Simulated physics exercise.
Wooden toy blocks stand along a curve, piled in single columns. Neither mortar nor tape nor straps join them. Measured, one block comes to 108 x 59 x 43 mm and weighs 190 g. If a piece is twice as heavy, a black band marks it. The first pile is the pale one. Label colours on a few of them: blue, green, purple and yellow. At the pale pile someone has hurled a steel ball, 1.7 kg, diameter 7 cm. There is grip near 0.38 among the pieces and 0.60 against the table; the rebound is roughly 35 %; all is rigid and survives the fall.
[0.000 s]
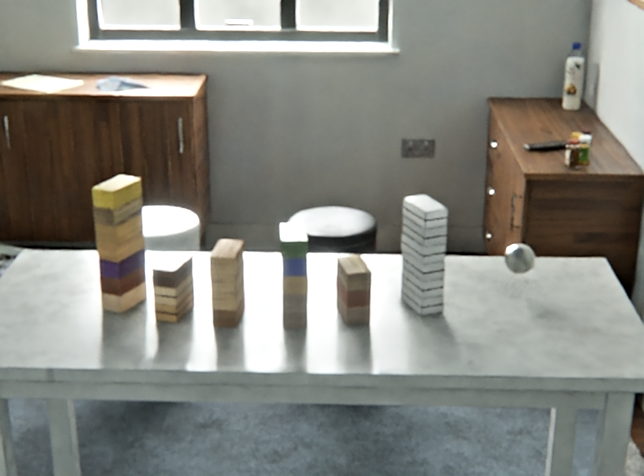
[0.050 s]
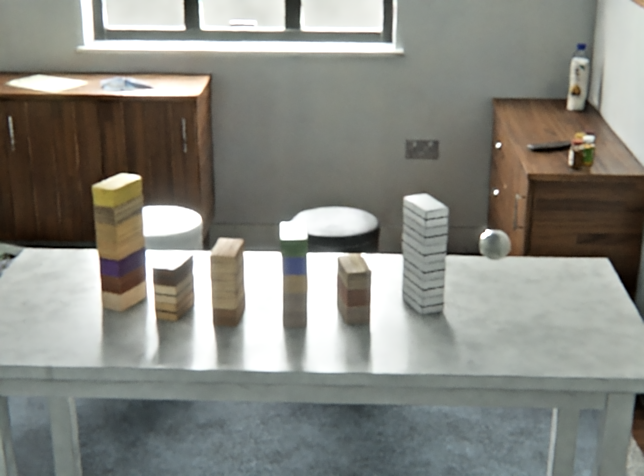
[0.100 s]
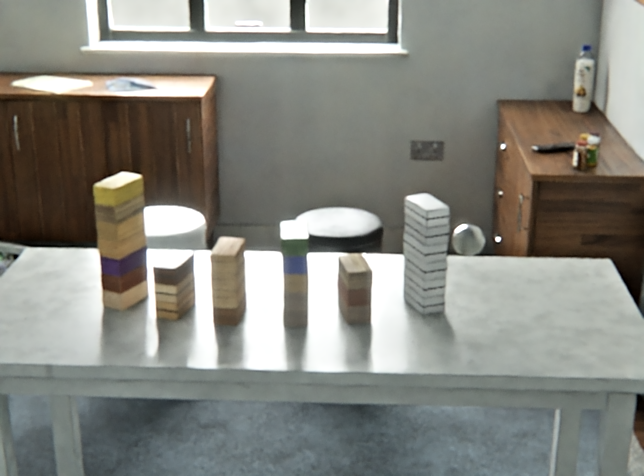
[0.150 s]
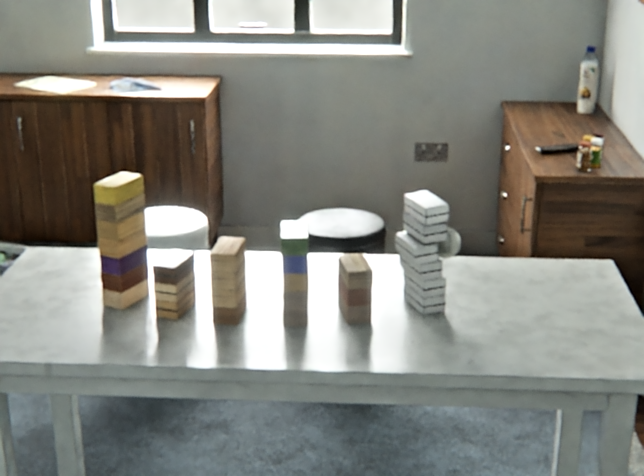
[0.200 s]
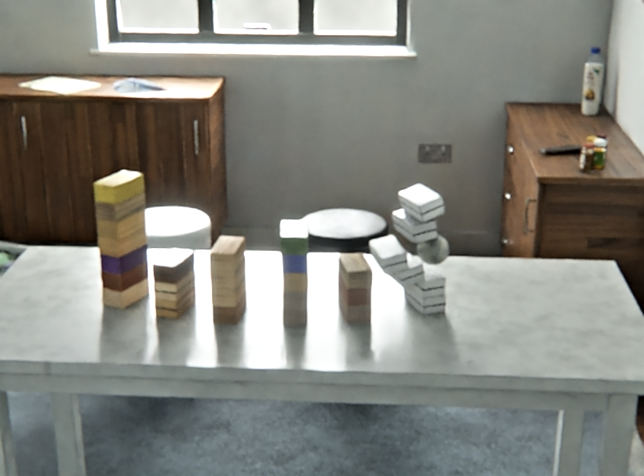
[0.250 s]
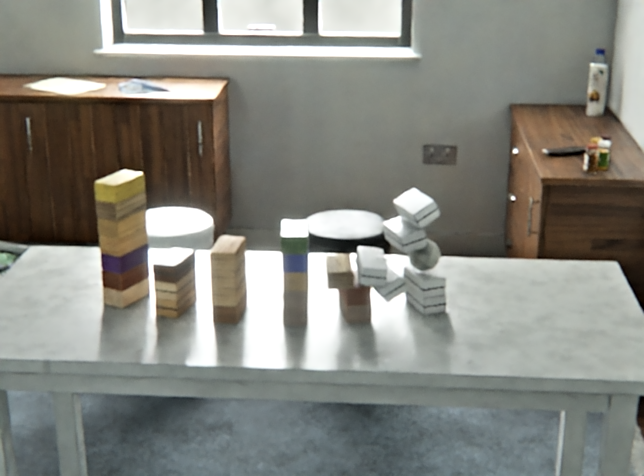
Steel ball flying in from the right and striking a tall pale block tower, knocking its middle pieces leftward into a short wooden pile.
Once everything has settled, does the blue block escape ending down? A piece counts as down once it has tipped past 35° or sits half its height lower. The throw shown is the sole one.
No, it ends down.
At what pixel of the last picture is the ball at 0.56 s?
Roughly at pixel (396, 277).
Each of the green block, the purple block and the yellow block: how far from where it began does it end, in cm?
Approx. shifts in cm - green: 20; purple: 0; yellow: 0.
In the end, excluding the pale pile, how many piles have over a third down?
2.
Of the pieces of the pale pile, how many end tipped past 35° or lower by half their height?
Count: 4 pale pieces.
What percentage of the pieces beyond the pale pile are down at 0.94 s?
At that instant, 25 percent.
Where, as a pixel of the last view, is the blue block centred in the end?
In the final picture it sits close to (236, 285).
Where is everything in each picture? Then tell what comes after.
In the first picture (we follow the side turned to the camera; the camera moves round a little), ball (520, 259) 20 cm from contact, 2.0 m/s; blue block (295, 268); yellow block (128, 194); green block (294, 250); no other piece has moved.
Ball (495, 245) 12 cm from contact, 1.7 m/s; blue block (295, 266), in the second picture.
Ball (469, 240) 46 mm from contact, 1.6 m/s; blue block (295, 266), in the third picture.
Ball (445, 243) after contact, 0.6 m/s; blue block (295, 265), in the fourth picture.
Ball (433, 249) after contact, 0.8 m/s; blue block (295, 264); no other piece has moved, in the fifth picture.
Ball (424, 255) after contact, 0.4 m/s; blue block (295, 264); yellow block (130, 188); purple block (135, 258); 2 stirred so far, in the sixth picture.
Around 0.32 s, 4 of the pale pile down; none of the 22 other blocks down, 5 disturbed; blue block unmoved.
Around 0.56 s, 4 of the pale pile down; 2 of the 22 other blocks down; blue block tipped 8°; green block tipped 8°.
Around 0.94 s, 4 of the pale pile down; 6 of the 22 other blocks down; blue block tipped 48°, 51 mm lower; green block tipped 48°, 7 cm lower.
Finally (1.6 s), 4 of the pale pile down; 7 of the 22 other blocks down; blue block tipped 54°, 7 cm lower; green block tipped 54°, 10 cm lower; yellow block unmoved. Seen by the last camera, middles, blue block near (236, 285), green block near (216, 283).
